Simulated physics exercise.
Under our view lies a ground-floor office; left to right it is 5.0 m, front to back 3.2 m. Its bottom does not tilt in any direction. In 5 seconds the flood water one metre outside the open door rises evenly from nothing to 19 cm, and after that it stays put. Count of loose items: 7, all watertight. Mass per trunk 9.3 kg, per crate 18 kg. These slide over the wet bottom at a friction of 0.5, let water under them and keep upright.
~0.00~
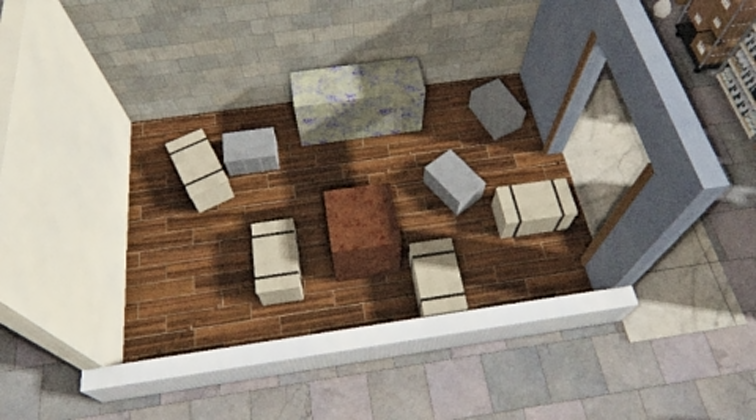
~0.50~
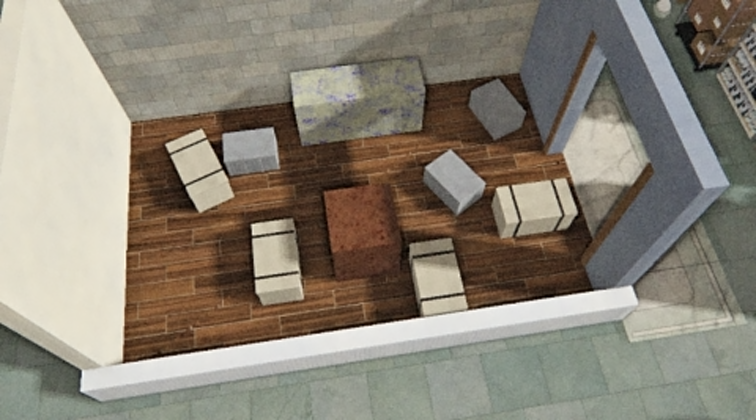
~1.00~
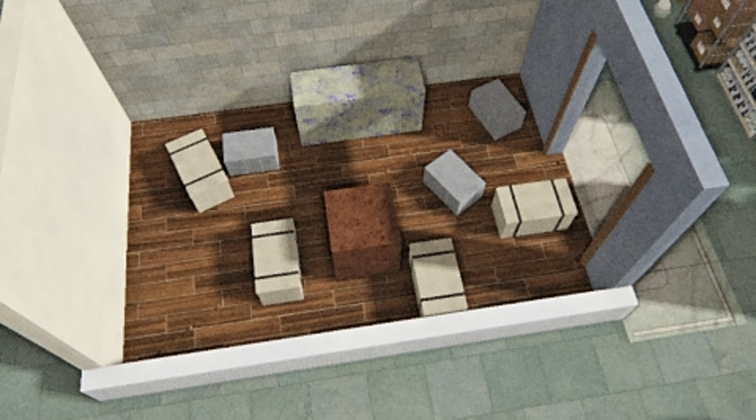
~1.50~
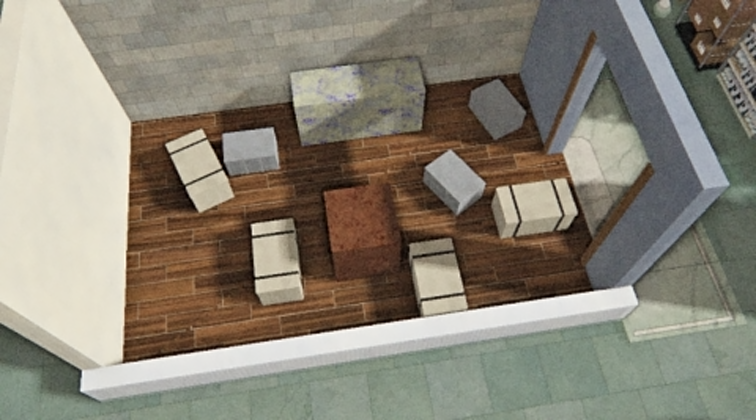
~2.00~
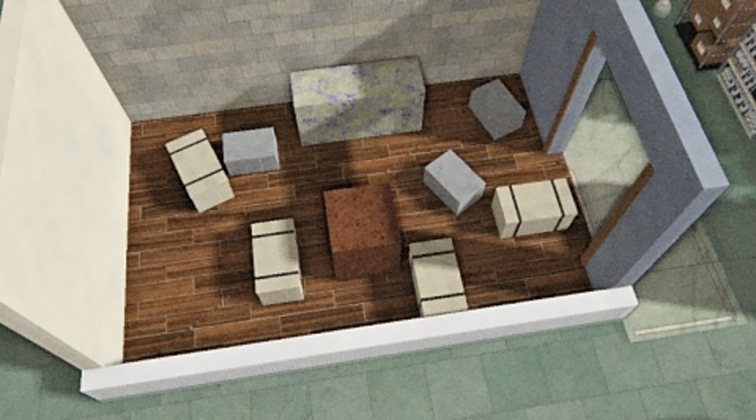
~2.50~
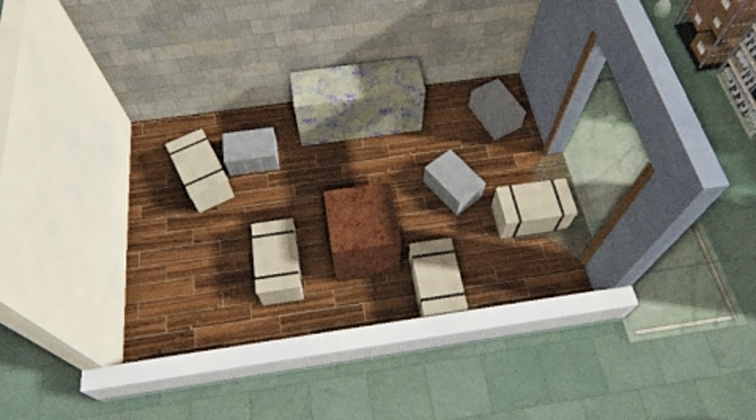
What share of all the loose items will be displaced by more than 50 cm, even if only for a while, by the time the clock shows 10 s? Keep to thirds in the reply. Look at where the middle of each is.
My answer: One to two thirds.
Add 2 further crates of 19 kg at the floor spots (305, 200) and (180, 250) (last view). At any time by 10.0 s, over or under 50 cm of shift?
In turn: Beyond the mark, within the mark.
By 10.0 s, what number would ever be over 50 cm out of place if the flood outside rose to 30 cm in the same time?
Result: 5.
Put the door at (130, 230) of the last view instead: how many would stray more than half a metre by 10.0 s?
The answer then is 3.
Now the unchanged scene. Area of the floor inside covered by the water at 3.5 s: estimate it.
1.5 m2.
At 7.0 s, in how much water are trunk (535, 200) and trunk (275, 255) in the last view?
Around 9 cm and 1 cm.
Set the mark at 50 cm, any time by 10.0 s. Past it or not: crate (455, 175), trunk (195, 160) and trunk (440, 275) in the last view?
In that order: Above the mark, below the mark, above the mark.
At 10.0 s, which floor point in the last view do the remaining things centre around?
It sits at about (302, 219).
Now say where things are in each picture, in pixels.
The first picture shows a trunk at (196, 162) rests on the ground; a trunk at (536, 200) rests on the ground; water covers 0.0 m2; 0 of 7 have shifted.
The second picture shows a trunk at (196, 162) rests on the ground; a trunk at (536, 200), on the bottom; 0.0 m2 under water; 0 of 7 have shifted.
The third picture shows a trunk at (196, 162), on the bottom; a trunk at (536, 200) rests on the ground; 0.0 m2 under water; 0 of 7 have shifted.
The fourth picture shows a trunk at (196, 162), on the bottom; a trunk at (536, 200), on the bottom; water covers 0.0 m2; 0 of 7 have shifted.
The fifth picture shows a trunk at (196, 162), on the bottom; a trunk at (536, 200), on the bottom; water covers 0.0 m2; 0 of 7 have shifted.
The sixth picture shows a trunk at (196, 162), on the bottom; a trunk at (536, 200) rests on the ground; water covers 0.2 m2; 0 of 7 have shifted.
After 3.5 s 0 of 7 are over 50 cm from their spots; 0 afloat.
After 4.5 s 1 of 7 are over 50 cm from their spots; 1 afloat.
After 7.0 s 2 of 7 are over 50 cm from their spots; 2 afloat.
After 10.0 s 4 of 7 are over 50 cm from their spots, and 4 have been at some point; 4 afloat.
